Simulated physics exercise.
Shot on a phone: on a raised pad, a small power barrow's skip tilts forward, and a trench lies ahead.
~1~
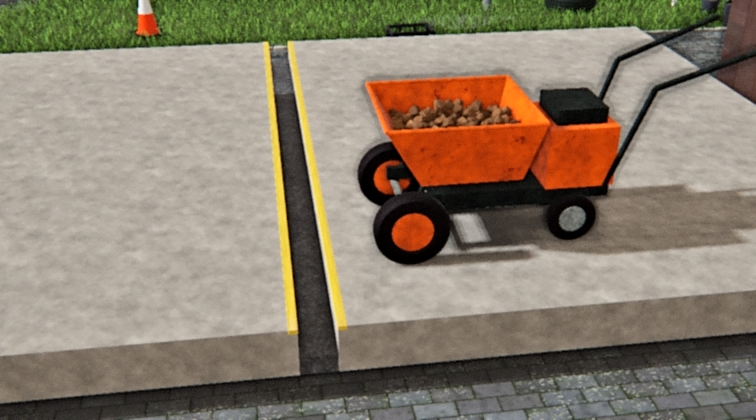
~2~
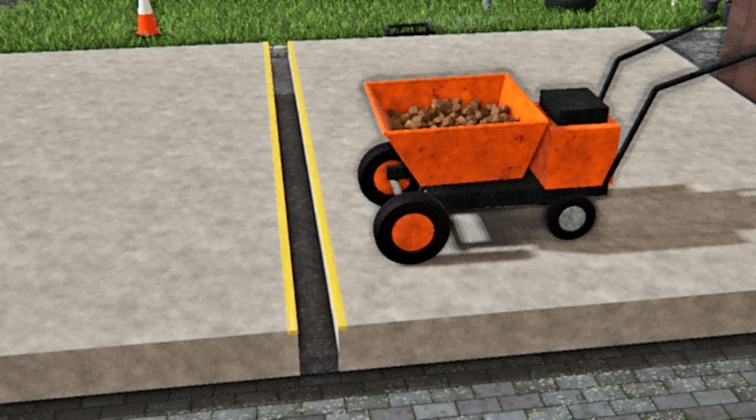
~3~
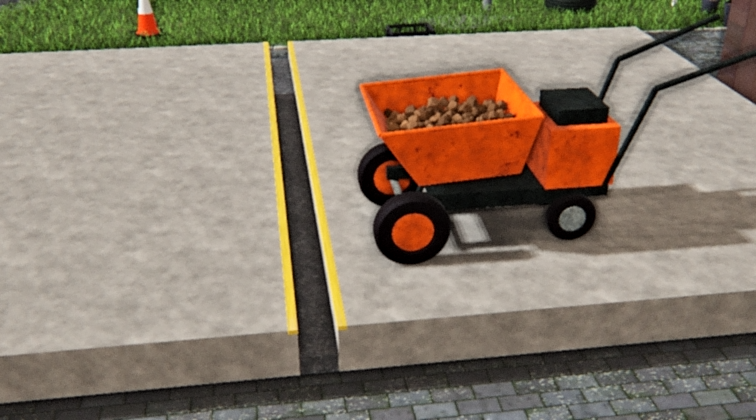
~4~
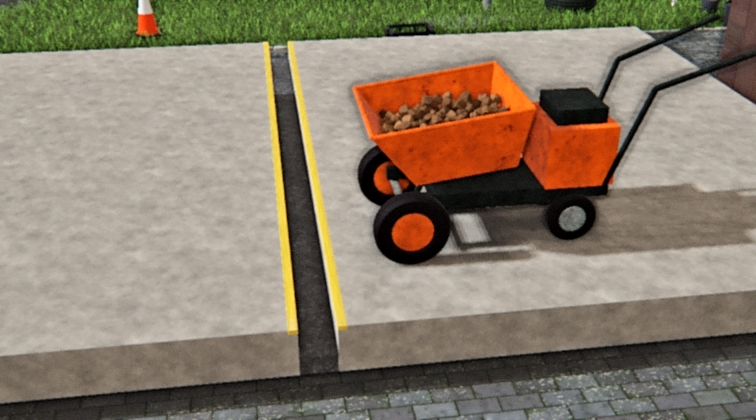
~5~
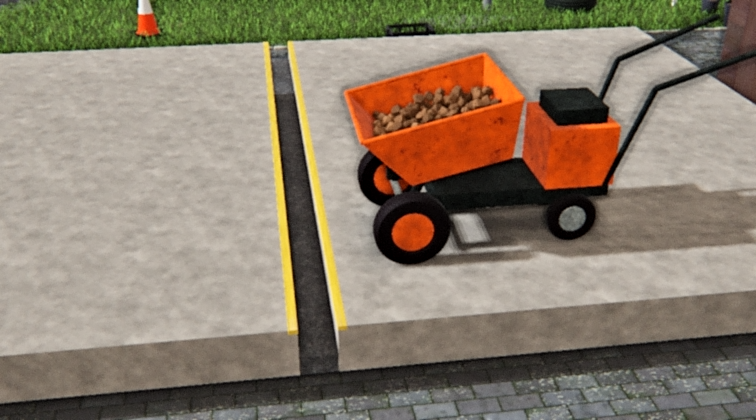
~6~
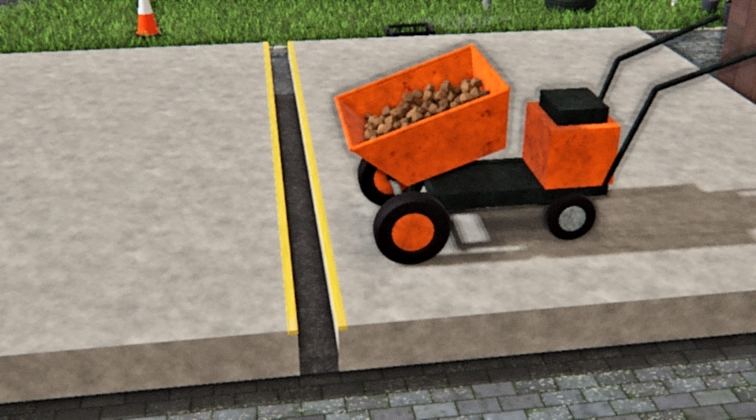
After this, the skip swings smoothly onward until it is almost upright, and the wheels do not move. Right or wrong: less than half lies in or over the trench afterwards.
Right.
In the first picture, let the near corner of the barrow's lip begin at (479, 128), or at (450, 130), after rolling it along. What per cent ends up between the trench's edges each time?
First try: 30 per cent; second try: 50 per cent.
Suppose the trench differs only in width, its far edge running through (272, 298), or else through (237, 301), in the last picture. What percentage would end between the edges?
Result, try 1: 50 in a hundred; try 2: 90 in a hundred.
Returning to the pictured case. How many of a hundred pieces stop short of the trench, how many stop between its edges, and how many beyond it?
Split - short: 0 percent, between: 35 percent, beyond: 65 percent.
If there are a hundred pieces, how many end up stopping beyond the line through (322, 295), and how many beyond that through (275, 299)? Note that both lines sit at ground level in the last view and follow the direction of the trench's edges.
Roughly 90 and 50 percent.
Soon after the last picture, skip tipped steeply; all in the skip.
A little later, skip tipped right over; most in the skip; a stray few in or heaped over the trench; a small part beyond it; a stray few falling.
Later still, skip tipped right over; about a quarter in the skip; a small part in or heaped over the trench; about two thirds beyond it.
By the end, skip tipped right over; about a third in or heaped over the trench; about two thirds beyond it.
